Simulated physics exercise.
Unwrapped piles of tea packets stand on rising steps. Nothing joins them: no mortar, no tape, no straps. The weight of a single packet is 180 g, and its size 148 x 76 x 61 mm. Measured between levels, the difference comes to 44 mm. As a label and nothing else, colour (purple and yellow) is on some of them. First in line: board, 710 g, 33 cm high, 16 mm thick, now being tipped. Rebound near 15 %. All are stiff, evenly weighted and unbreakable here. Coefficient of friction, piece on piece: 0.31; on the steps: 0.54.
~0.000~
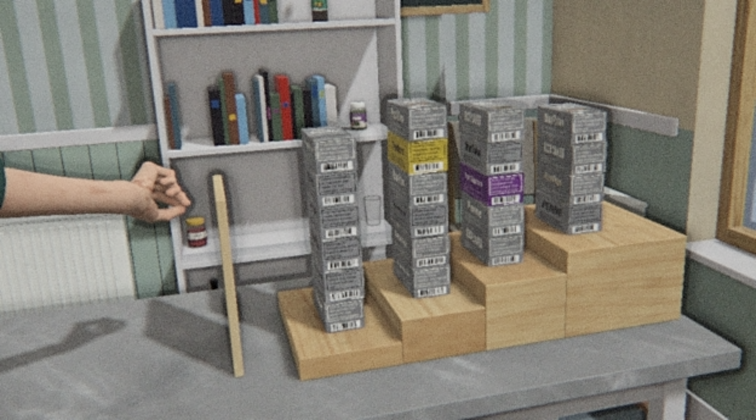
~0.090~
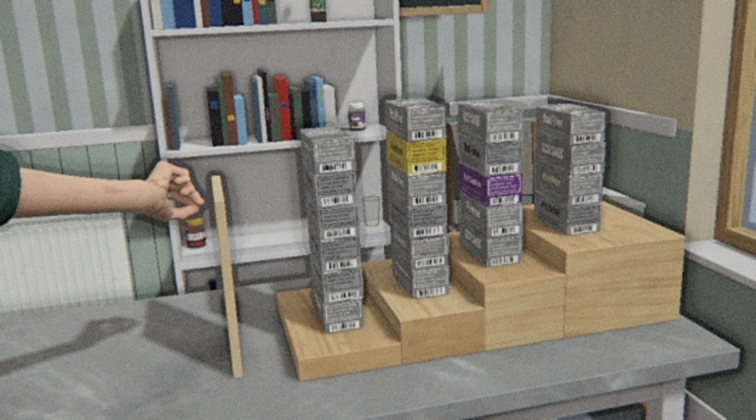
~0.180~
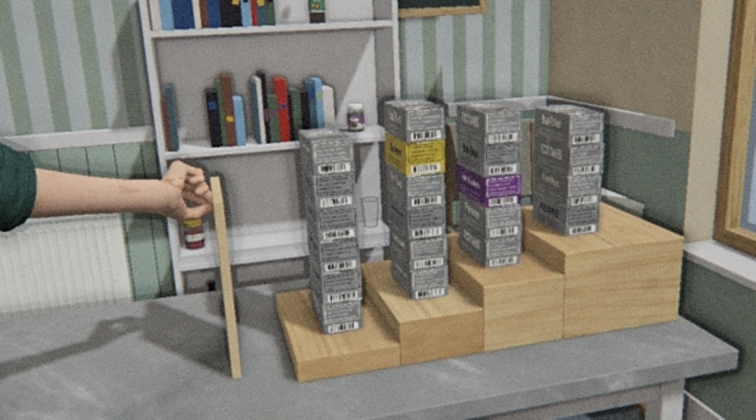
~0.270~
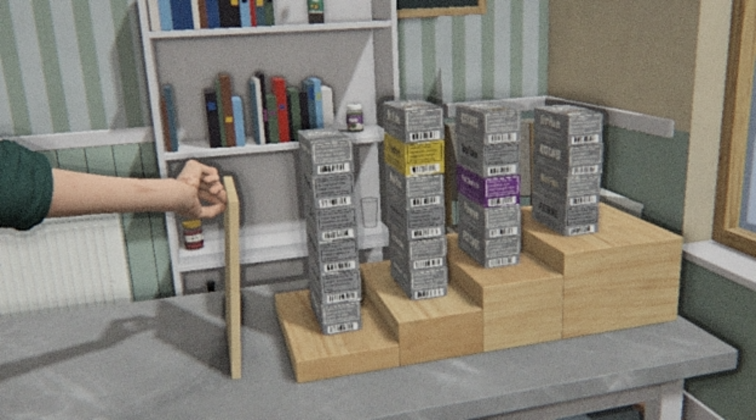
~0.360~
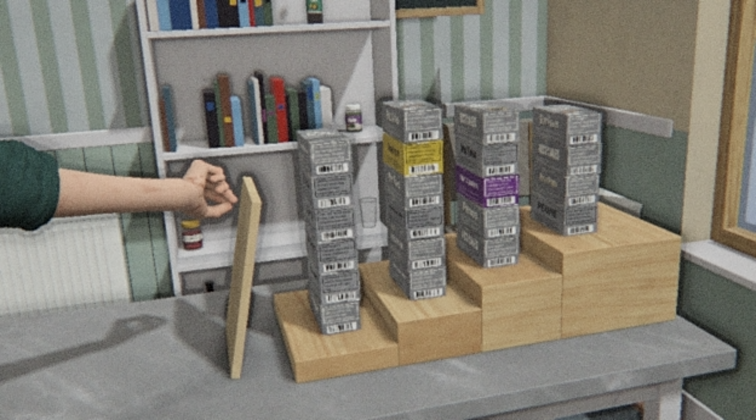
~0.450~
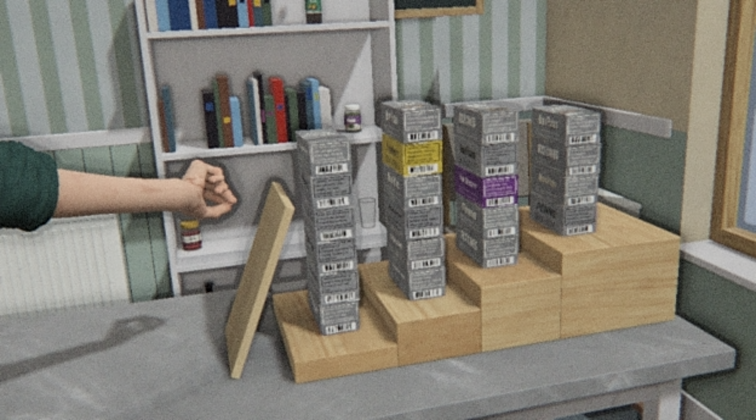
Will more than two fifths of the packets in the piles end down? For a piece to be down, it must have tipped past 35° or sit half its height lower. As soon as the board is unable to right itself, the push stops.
Yes.
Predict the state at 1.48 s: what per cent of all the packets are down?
By then, 25 per cent.
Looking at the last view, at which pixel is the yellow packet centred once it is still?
It ends up centred close to (522, 170).
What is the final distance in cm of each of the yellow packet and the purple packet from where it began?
Approx. distance from start in cm - yellow 24, purple 14.
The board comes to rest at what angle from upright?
Lean from upright: Around 55°.
After 1.48 s, board 55° from upright; 5 of the 21 packets down; purple packet 13° from how it stood; yellow packet 14 cm from its place.
After 2.20 s, board 55° from upright; 13 of the 21 packets down; yellow packet 56° from how it stood, 58 mm lower; purple packet 34° from how it stood, 29 mm lower.
In the end (2.8 s), board 55° from upright; 13 of the 21 packets down; yellow packet 56° from how it stood, 58 mm lower; purple packet 34° from how it stood, 30 mm lower. That is 62 per cent. From the last view, middles, yellow packet near (522, 170), purple packet near (544, 191).
